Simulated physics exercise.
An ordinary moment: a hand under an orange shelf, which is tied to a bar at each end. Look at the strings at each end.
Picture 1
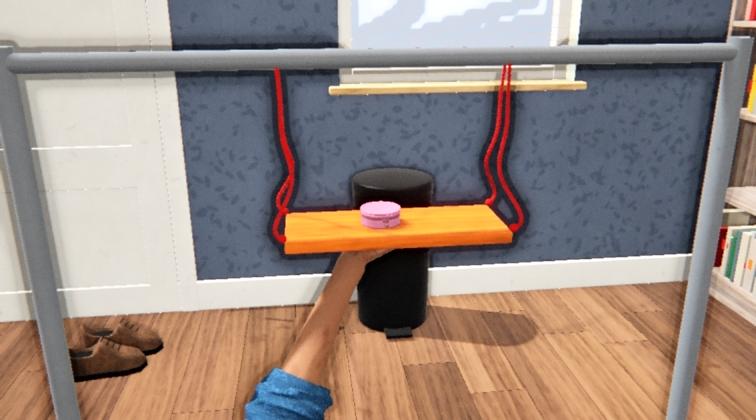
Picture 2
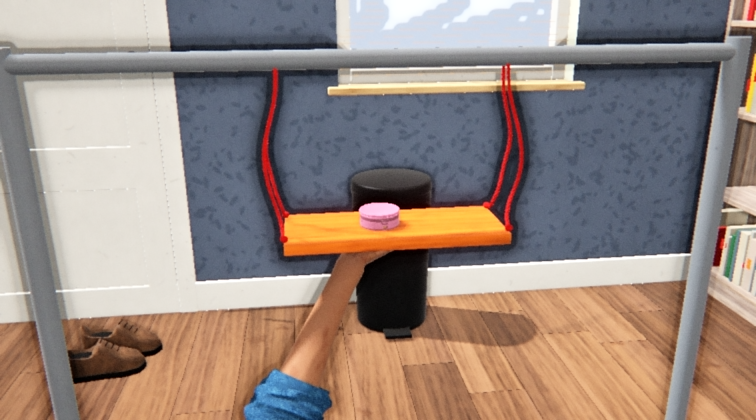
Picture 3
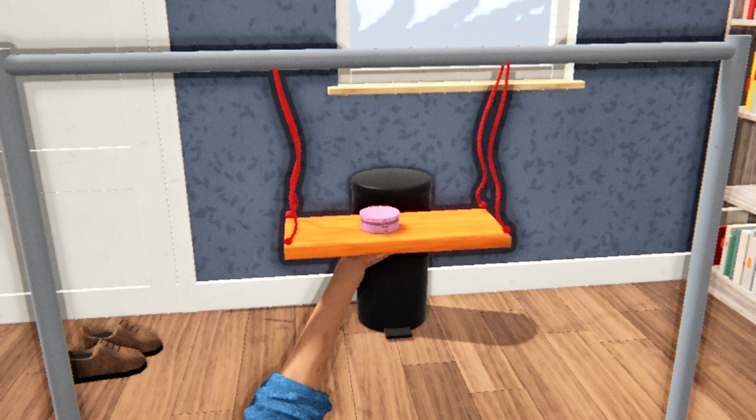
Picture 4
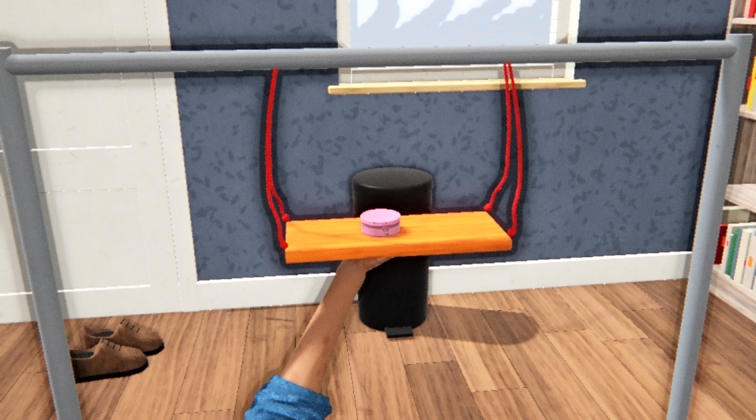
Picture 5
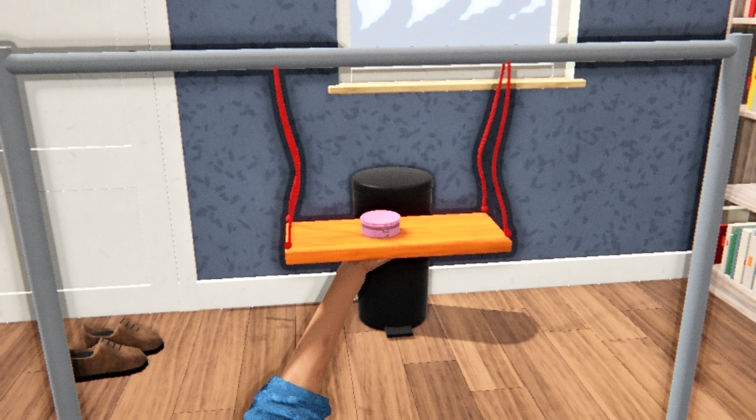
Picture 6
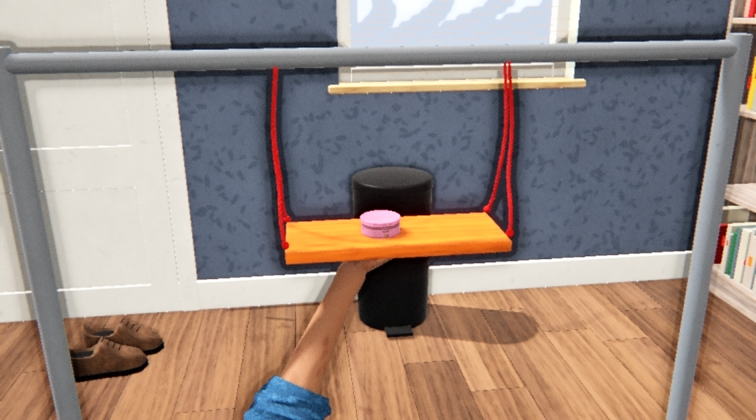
An orange shelf carrying a pink puck hangs by red strings from a grey bar, seen from the front in a room with a wooden floor. A hand in a blue sleeve holds it from below, before a black bin, patterned blue wall and window, with brown shoes at left. The shelf sinks very slightly while the slack strings sway and bend, then hang almost straight.
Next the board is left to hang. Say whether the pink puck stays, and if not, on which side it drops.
The pink puck stays on the board.
Then, 0.52 s after the last picture, board level; puck on the board near (381, 228).
At rest, board level; puck on the board near (381, 228). The pink puck remains aboard.
